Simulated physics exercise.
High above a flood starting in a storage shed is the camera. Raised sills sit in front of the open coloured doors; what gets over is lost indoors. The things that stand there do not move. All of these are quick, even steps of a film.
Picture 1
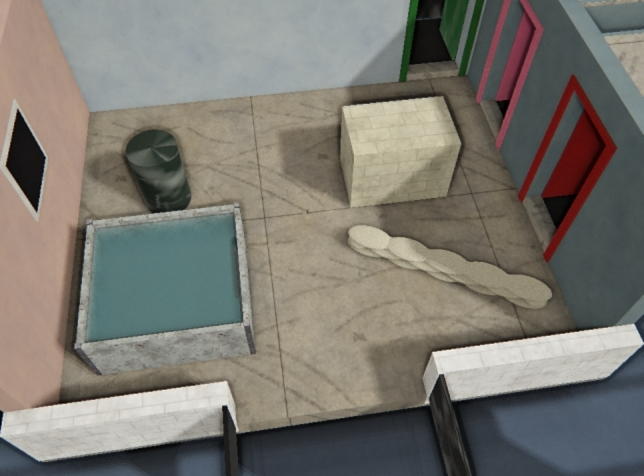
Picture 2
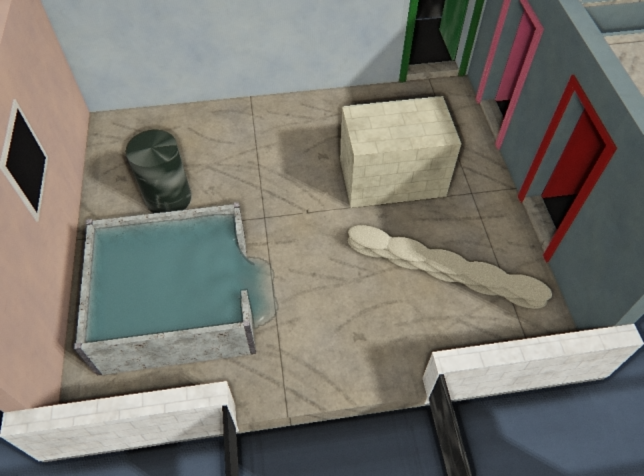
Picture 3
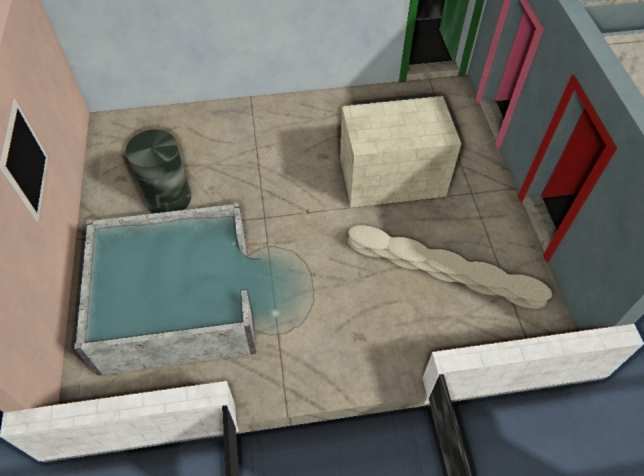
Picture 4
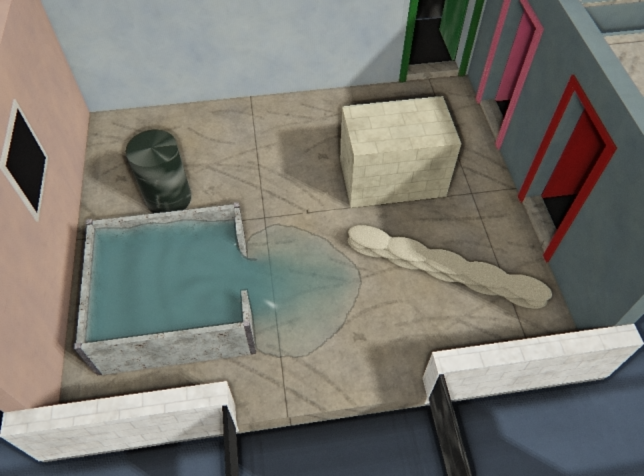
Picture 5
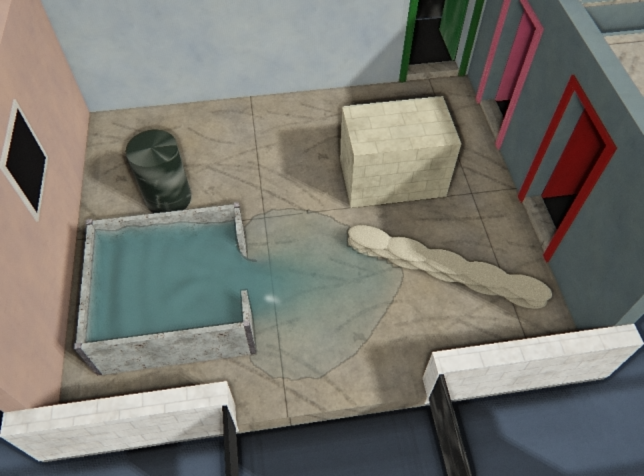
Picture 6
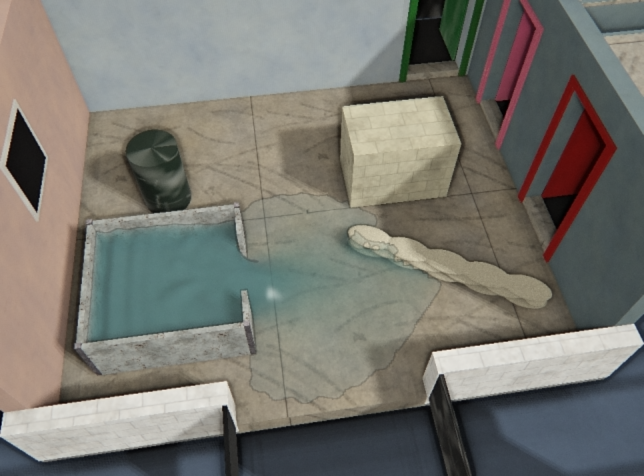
Water pouring through a gap in the right side of a stone tank and spreading across the floor, reaching the pale sandbag-like row.
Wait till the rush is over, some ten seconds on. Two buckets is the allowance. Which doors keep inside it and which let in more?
As I see it, the green door respects the limit. The red door respects the limit. The pink door respects the limit.
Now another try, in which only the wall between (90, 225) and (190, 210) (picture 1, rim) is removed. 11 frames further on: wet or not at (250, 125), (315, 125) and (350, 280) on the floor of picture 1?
Sequence of results: Reached by the flood, reached by the flood, missed by the flood.
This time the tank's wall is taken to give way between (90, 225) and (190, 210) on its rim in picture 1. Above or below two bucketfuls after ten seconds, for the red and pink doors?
To my mind the red door falls short, and the pink door tops the limit.
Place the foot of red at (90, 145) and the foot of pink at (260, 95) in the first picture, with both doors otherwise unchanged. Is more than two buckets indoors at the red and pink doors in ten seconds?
At the red door it remains below; at the pink door it remains below.
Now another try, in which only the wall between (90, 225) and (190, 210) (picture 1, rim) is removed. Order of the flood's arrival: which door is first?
I'd go with the door marked green.
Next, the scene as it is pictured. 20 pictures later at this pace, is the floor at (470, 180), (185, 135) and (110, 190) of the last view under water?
Lab note, in the order given: Wet through, unwetted, unwetted.
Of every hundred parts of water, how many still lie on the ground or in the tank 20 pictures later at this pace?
I make it around 94 per cent.
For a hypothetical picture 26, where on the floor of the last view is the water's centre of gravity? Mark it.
It is near (325, 272).
A moment on, water covers 25 % of the floor; the green door not reached, the red door not reached, the pink door not reached.
Next, water covers 35 % of the floor; the green door not reached, the red door wet at the sill, nothing in, the pink door not reached.
Then, water covers 50 % of the floor; the green door wet at the sill, nothing in, the red door under two buckets in, the pink door wet at the sill, nothing in.
Later, water covers 70 % of the floor; the green door under two buckets in, the red door under two buckets in, the pink door wet at the sill, nothing in.
In the end, water covers 90 % of the floor; the green door under two buckets in, the red door under two buckets in, the pink door under two buckets in.
